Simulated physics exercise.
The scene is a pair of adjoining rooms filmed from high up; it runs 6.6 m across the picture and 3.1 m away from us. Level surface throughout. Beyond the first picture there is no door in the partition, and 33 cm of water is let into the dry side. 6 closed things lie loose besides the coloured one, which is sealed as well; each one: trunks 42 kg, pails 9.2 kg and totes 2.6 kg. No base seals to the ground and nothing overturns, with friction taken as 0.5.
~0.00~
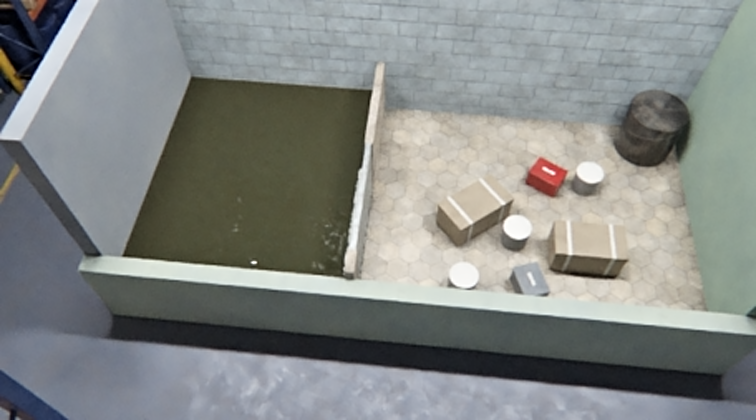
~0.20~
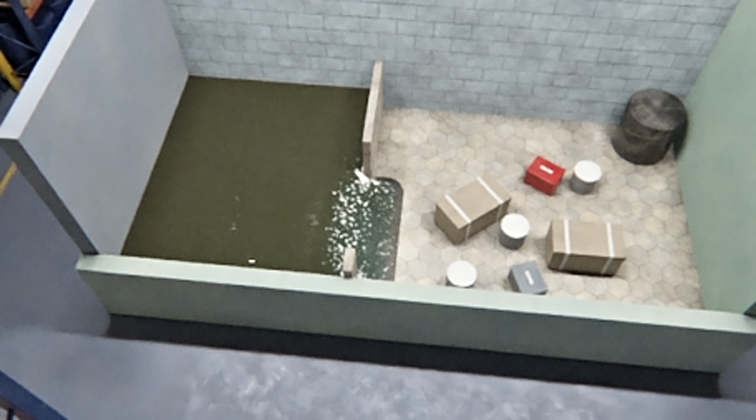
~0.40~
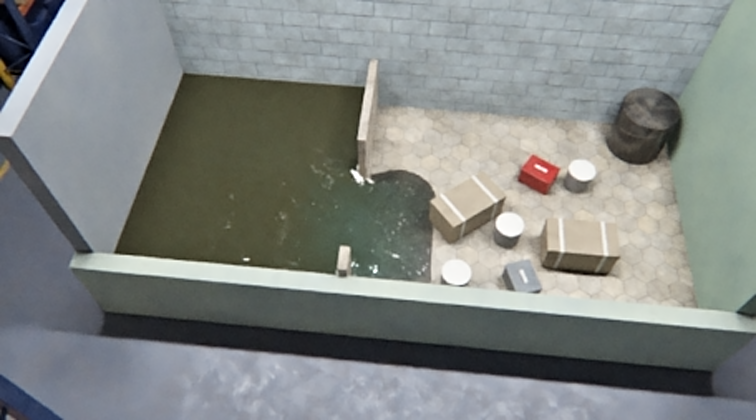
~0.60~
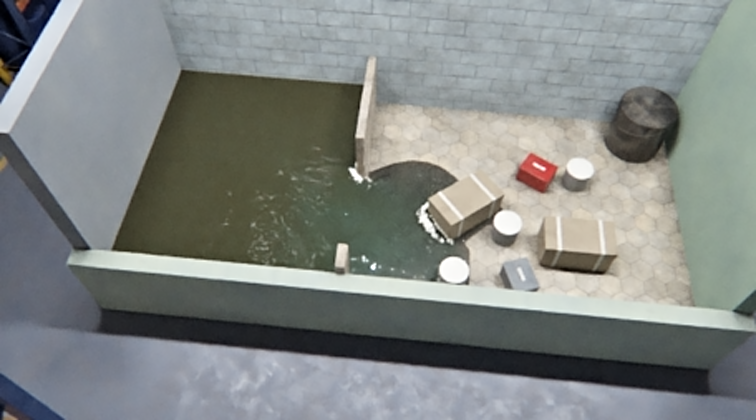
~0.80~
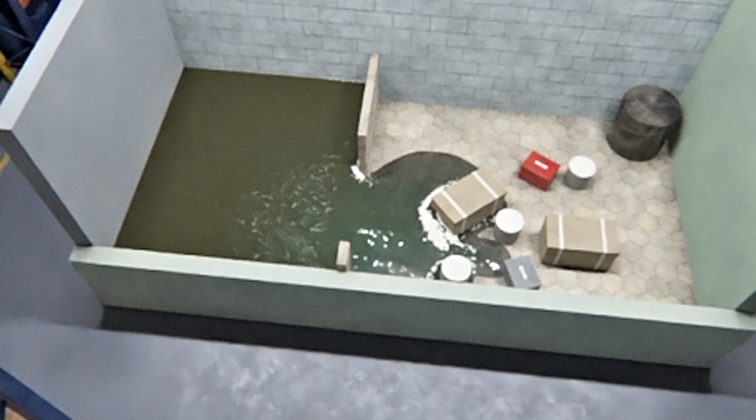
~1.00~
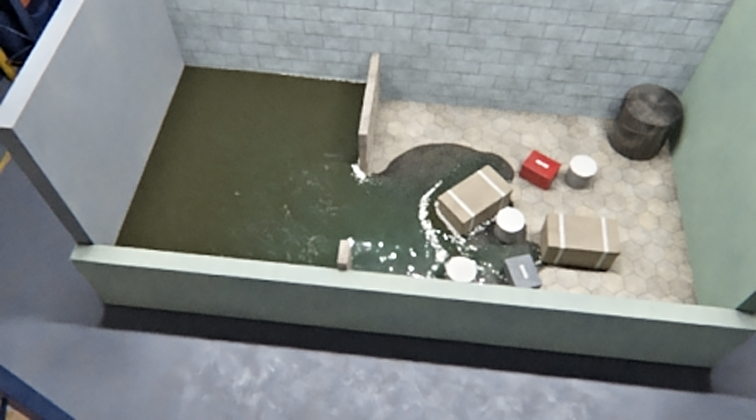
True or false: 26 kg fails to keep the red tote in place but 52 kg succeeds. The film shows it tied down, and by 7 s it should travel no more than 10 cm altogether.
True.
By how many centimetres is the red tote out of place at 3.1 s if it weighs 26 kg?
I'd put it at about 10 cm.
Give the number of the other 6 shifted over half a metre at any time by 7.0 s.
Tally: 6.
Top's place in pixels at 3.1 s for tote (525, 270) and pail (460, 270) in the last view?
I'd say close to (688, 240) and close to (693, 289).
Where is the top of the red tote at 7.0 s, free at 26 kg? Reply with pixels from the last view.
It should be close to (533, 137) in the last view.
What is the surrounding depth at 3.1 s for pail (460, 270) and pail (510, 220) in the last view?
Depths: Near 19 cm, then near 14 cm.
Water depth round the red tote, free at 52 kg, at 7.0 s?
Something like 15 centimetres.
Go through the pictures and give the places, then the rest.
The red tote at (548, 171), on the bottom; water covers 8.1 m2; 0 of 7 have shifted, in the first picture.
The red tote at (546, 170), on the bottom; 8.8 m2 under water; 0 of 7 have shifted, in the second picture.
The red tote at (541, 169), on the bottom; 9.7 m2 under water; 0 of 7 have shifted, in the third picture.
The red tote at (539, 167), on the bottom; 10.4 m2 under water; 0 of 7 have shifted, in the fourth picture.
The red tote at (541, 165) rests on the ground; water covers 11.0 m2; 0 of 7 have shifted, in the fifth picture.
The red tote at (542, 164), on the bottom; 11.5 m2 under water; 2 of 7 have shifted, in the sixth picture.
After 1.4 s the red tote would be 0 cm from its start with 26 kg and 0 cm from its start with 52 kg; 1 cm of water round it then.
After 3.1 s the red tote would be 14 cm from its start with 26 kg and 1 cm from its start with 52 kg; 6 cm of water round it then.
After 4.9 s the red tote would be 35 cm from its start with 26 kg and 1 cm from its start with 52 kg; 13 cm of water round it then.
After 7.0 s the red tote would be 44 cm from its start with 26 kg and 1 cm from its start with 52 kg; 15 cm of water round it then.
